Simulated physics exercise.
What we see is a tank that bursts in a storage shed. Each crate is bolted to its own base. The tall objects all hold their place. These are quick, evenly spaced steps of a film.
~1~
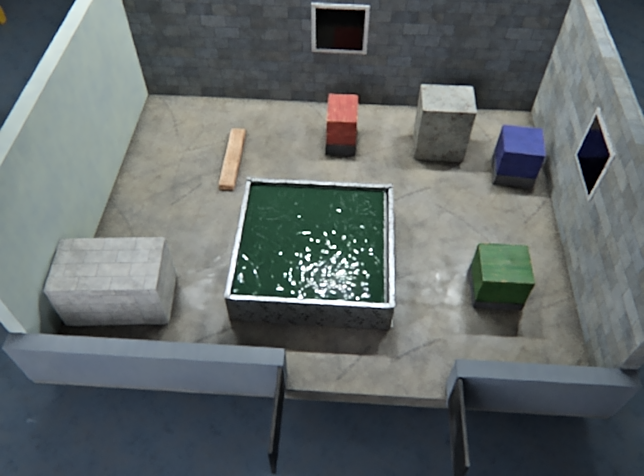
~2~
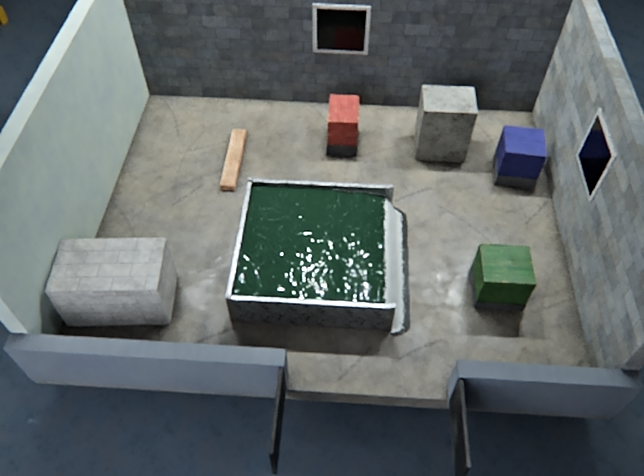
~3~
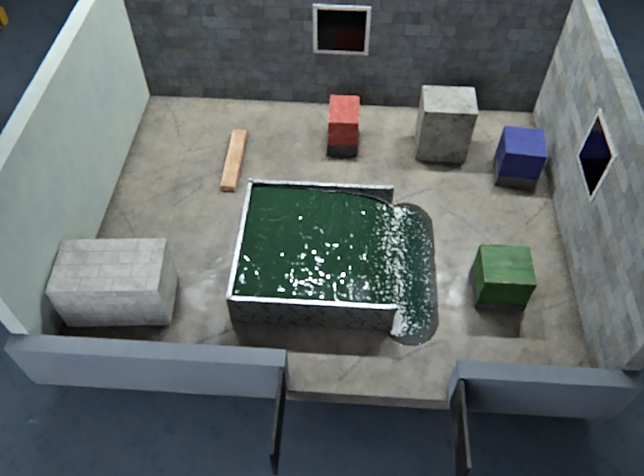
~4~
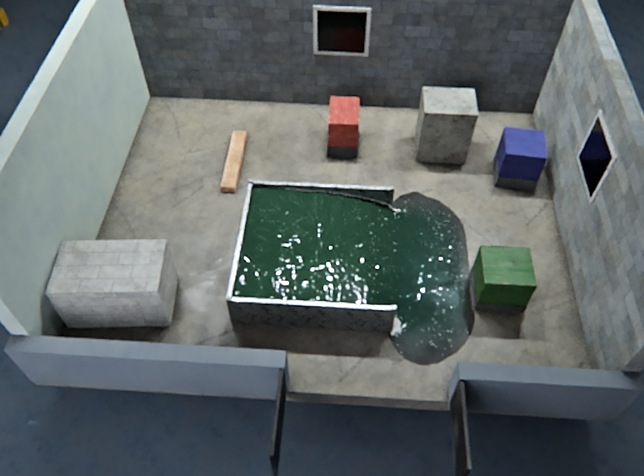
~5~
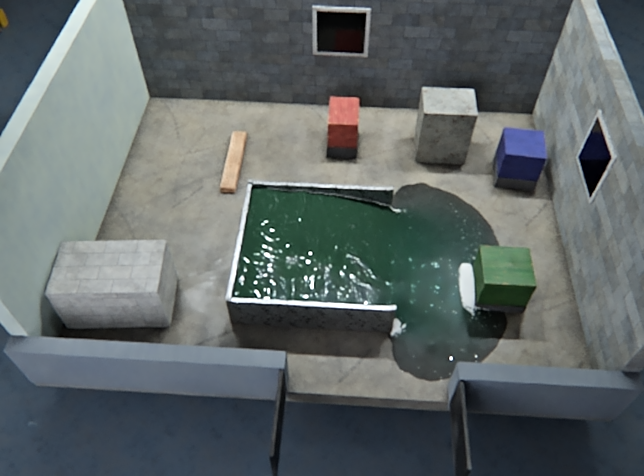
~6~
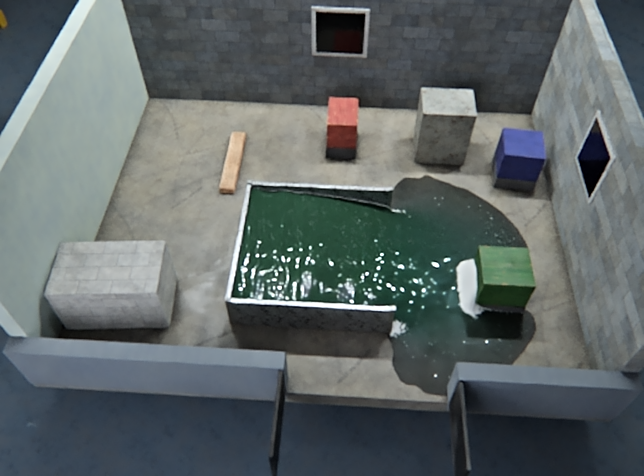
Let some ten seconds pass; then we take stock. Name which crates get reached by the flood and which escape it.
The green crate gets reached; the blue crate gets reached; the red crate escapes it.
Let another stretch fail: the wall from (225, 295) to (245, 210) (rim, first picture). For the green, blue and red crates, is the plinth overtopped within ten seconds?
Going through them, the green crate is never reached, the blue crate is never reached and the red crate is never reached.
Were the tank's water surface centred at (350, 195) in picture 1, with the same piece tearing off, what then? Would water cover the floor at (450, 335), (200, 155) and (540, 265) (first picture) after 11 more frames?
First drenched; next unwetted; last drenched.
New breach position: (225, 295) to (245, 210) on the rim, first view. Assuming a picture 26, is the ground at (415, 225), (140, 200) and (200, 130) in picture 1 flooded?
Going through them in turn: Still unsoaked, then reached by the flood, then reached by the flood.
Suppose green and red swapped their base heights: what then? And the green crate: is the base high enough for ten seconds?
I'd say the green crate gets swamped.
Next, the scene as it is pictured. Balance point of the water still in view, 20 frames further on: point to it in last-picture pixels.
It is around (453, 257).
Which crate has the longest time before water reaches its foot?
Note: The red one.
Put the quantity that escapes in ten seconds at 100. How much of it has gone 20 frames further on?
Near 10 in a hundred.
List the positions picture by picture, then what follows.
The water tank at (315, 241) is whole and still, in the first picture.
Water pours out at (388, 258) and has run to (398, 330), in the second picture.
The front is at (419, 339), out from the gap at (388, 260), in the third picture.
The front is at (441, 353), out from the gap at (388, 262), in the fourth picture.
The front is at (490, 341), out from the gap at (388, 263), in the fifth picture.
The front is at (528, 329), out from the gap at (387, 263), in the sixth picture.
A moment on, water covers 25 % of the floor; the green crate water round its plinth, the blue crate water round its plinth, the red crate not reached.
Next, water covers 30 % of the floor; the green crate water round its plinth, the blue crate water round its plinth, the red crate not reached.
Then, water covers 35 % of the floor; the green crate water round its plinth, the blue crate water round its plinth, the red crate not reached.
Later, water covers 65 % of the floor; the green crate water round its plinth, the blue crate water round its plinth, the red crate water round its plinth.
In the end, water covers 90 % of the floor; the green crate was topped, the blue crate was topped, the red crate stayed above the water.
